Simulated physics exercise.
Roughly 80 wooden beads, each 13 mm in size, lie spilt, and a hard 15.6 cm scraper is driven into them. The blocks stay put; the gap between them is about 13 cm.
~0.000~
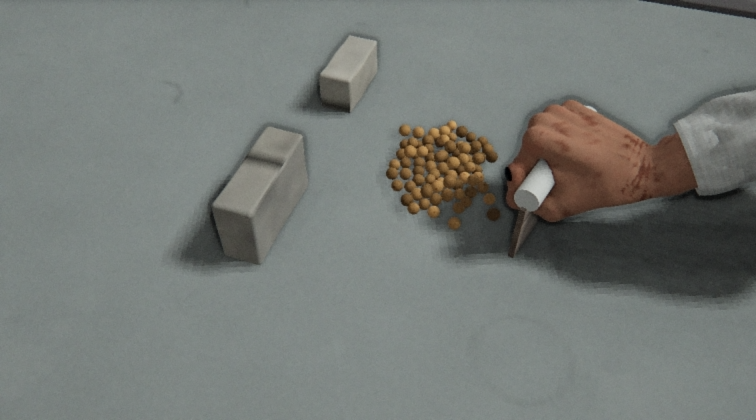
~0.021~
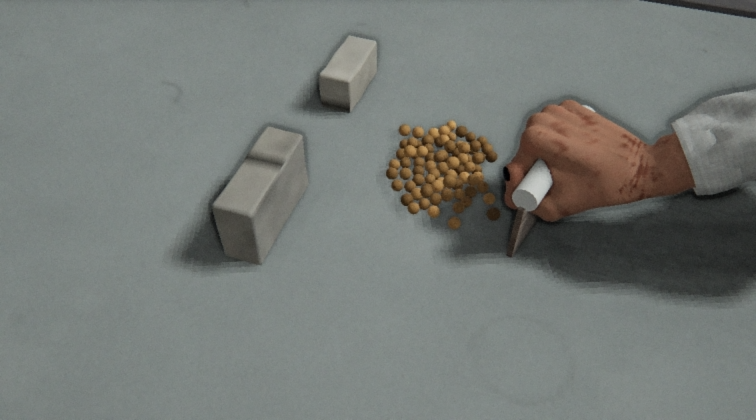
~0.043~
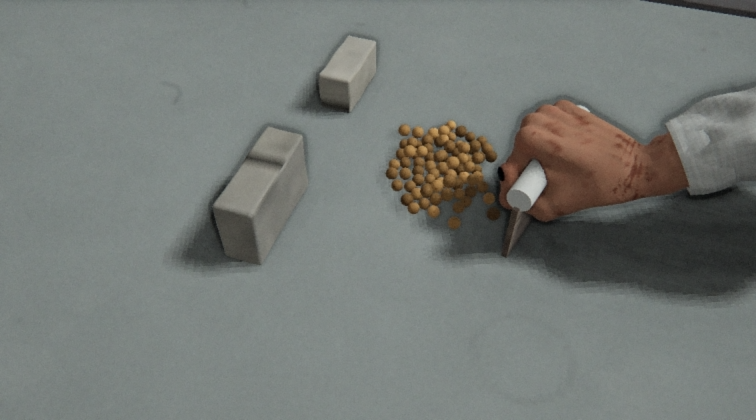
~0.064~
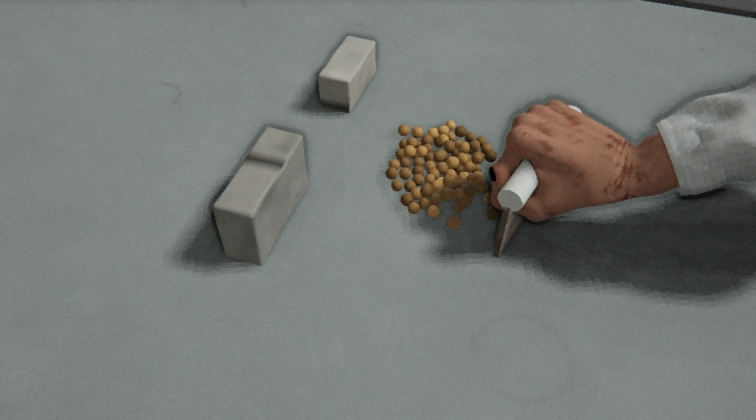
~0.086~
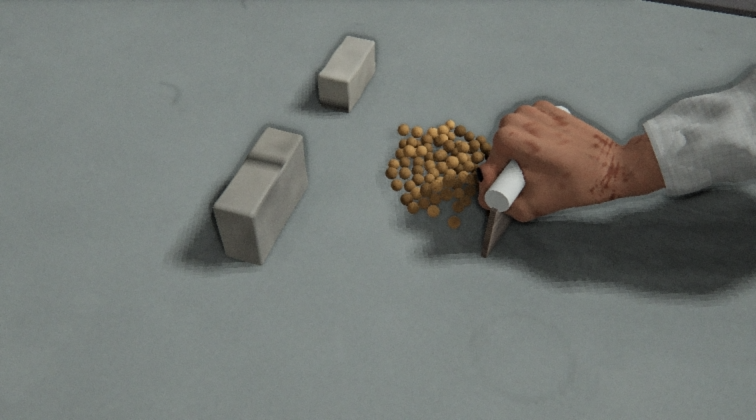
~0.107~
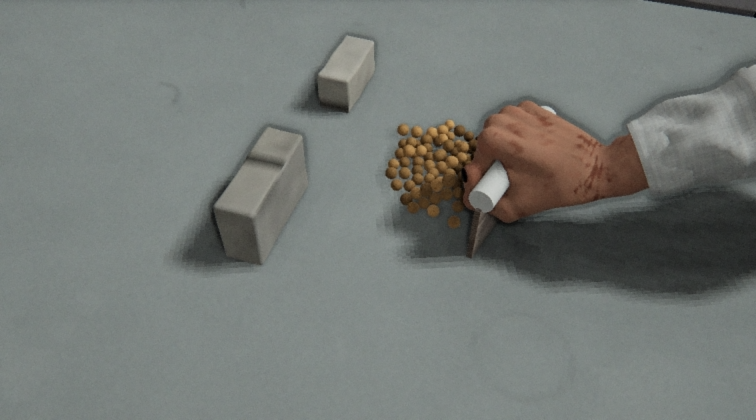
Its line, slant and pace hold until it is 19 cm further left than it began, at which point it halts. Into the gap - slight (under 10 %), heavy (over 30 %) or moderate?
A fair amount gets into or through the gap.
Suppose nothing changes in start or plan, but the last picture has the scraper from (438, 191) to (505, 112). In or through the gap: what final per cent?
50 %.
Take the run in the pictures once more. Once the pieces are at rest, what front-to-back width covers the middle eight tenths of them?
About 16 cm.
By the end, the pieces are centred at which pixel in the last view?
I'd put it somewhere around (362, 136) in the last picture.
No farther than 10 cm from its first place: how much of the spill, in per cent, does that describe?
50 per cent, about.
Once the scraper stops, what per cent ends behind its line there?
That share comes to some 25 per cent.
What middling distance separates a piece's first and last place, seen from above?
That comes to some 10 cm.
After 0.28 s, scraper 16 cm from its start, spill 15 cm wide; held up before the blocks 100 %.
Then, at 0.44 s, scraper 21 cm from its start, spill 19 cm wide; in or through the gap 5 %, held up before the blocks 95 %.
After 0.59 s, scraper 21 cm from its start, spill 19 cm wide; in or through the gap 20 %, held up before the blocks 80 %.
At rest (1.2 s), in or through the gap 25 %, round the near block 0 %, round the far block 0 %, held up before the blocks 75 %.
